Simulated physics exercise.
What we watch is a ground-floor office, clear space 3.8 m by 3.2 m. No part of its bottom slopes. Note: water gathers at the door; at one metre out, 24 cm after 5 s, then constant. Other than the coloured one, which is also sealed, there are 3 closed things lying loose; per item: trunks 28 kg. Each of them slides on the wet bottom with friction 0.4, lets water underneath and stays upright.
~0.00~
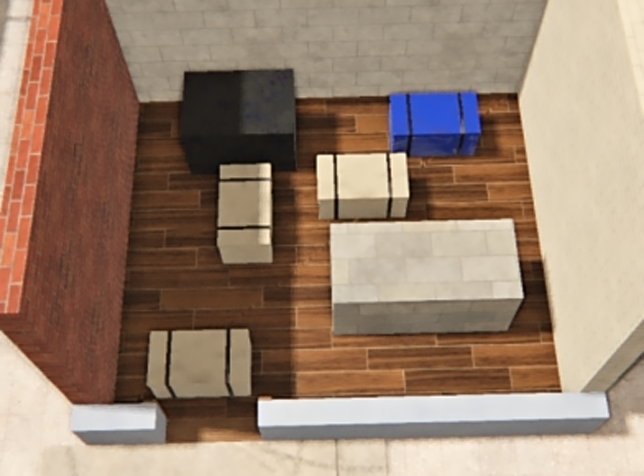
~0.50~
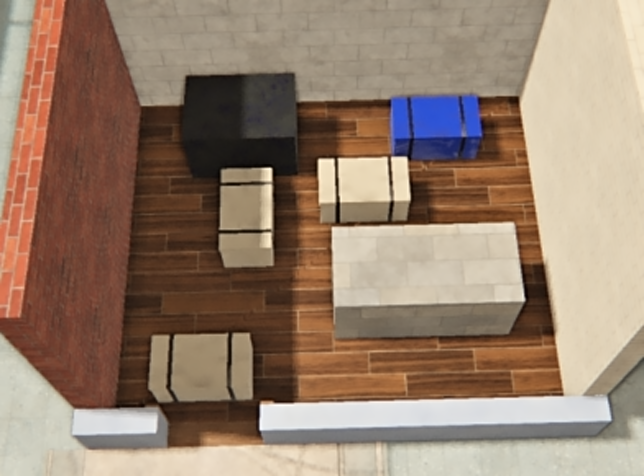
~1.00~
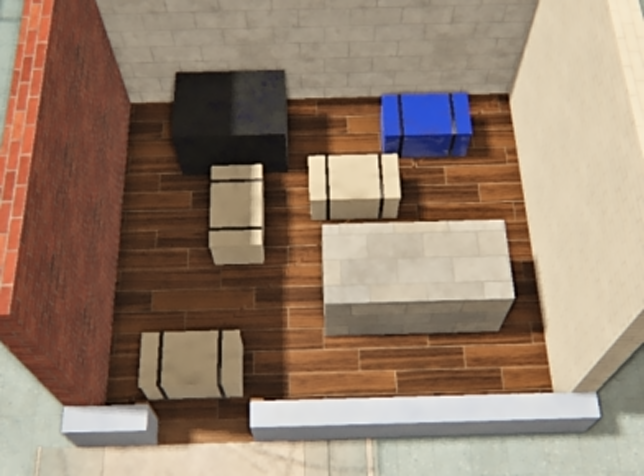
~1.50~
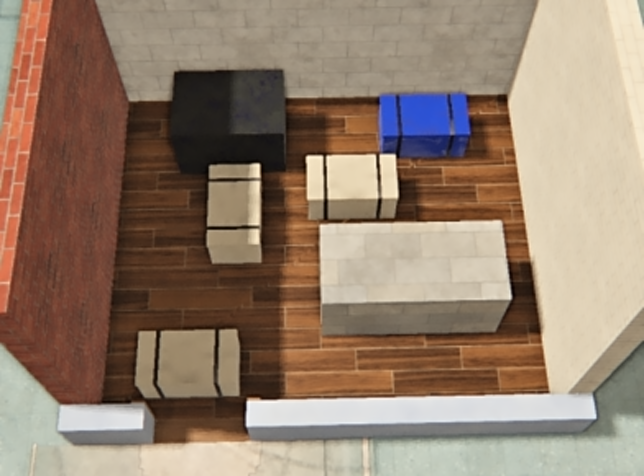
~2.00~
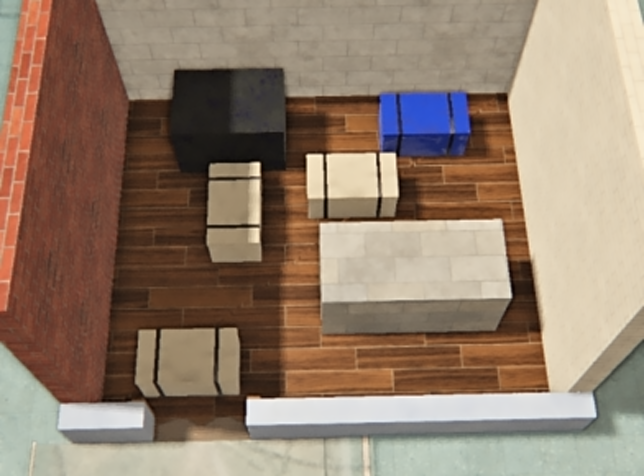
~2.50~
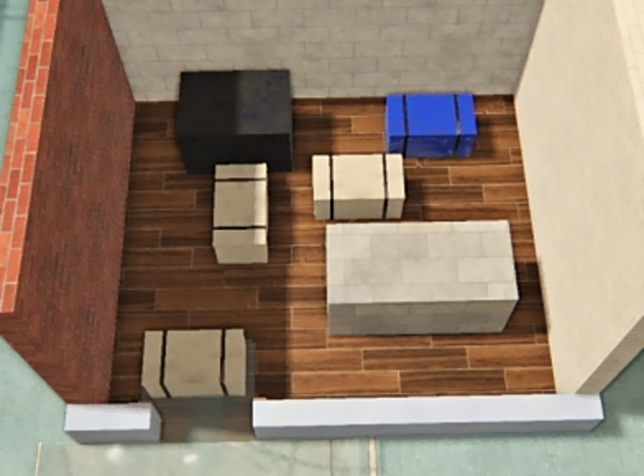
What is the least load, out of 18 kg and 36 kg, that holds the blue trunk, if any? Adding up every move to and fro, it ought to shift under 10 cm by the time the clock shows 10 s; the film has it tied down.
Heavier wins.
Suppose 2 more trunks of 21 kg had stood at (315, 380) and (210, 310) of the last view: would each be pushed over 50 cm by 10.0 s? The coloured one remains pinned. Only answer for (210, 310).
It is past it.
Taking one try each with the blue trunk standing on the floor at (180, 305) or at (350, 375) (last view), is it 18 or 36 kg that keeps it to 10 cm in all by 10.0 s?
First try, both options fail; second try, the lighter option suffices.
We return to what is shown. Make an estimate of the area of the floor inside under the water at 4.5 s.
Somewhere around 4.0 m2, roughly.
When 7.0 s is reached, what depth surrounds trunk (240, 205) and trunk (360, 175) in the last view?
Some 10 cm at the first, some 5 cm at the second.
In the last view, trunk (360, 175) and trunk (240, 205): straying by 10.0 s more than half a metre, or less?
In turn: Short of it, more.
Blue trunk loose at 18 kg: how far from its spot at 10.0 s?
60 cm.
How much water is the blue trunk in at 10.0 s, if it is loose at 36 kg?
Something like 9 centimetres.
After 3.5 s the blue trunk would be 0 cm from its start with 18 kg and 0 cm from its start with 36 kg; 0 cm of water round it then.
After 4.5 s the blue trunk would be 0 cm from its start with 18 kg and 0 cm from its start with 36 kg; 0 cm of water round it then.
After 7.0 s the blue trunk would be 0 cm from its start with 18 kg and 0 cm from its start with 36 kg; 0 cm of water round it then.
After 10.0 s the blue trunk would be 62 cm from its start with 18 kg and 5 cm from its start with 36 kg; 9 cm of water round it then.
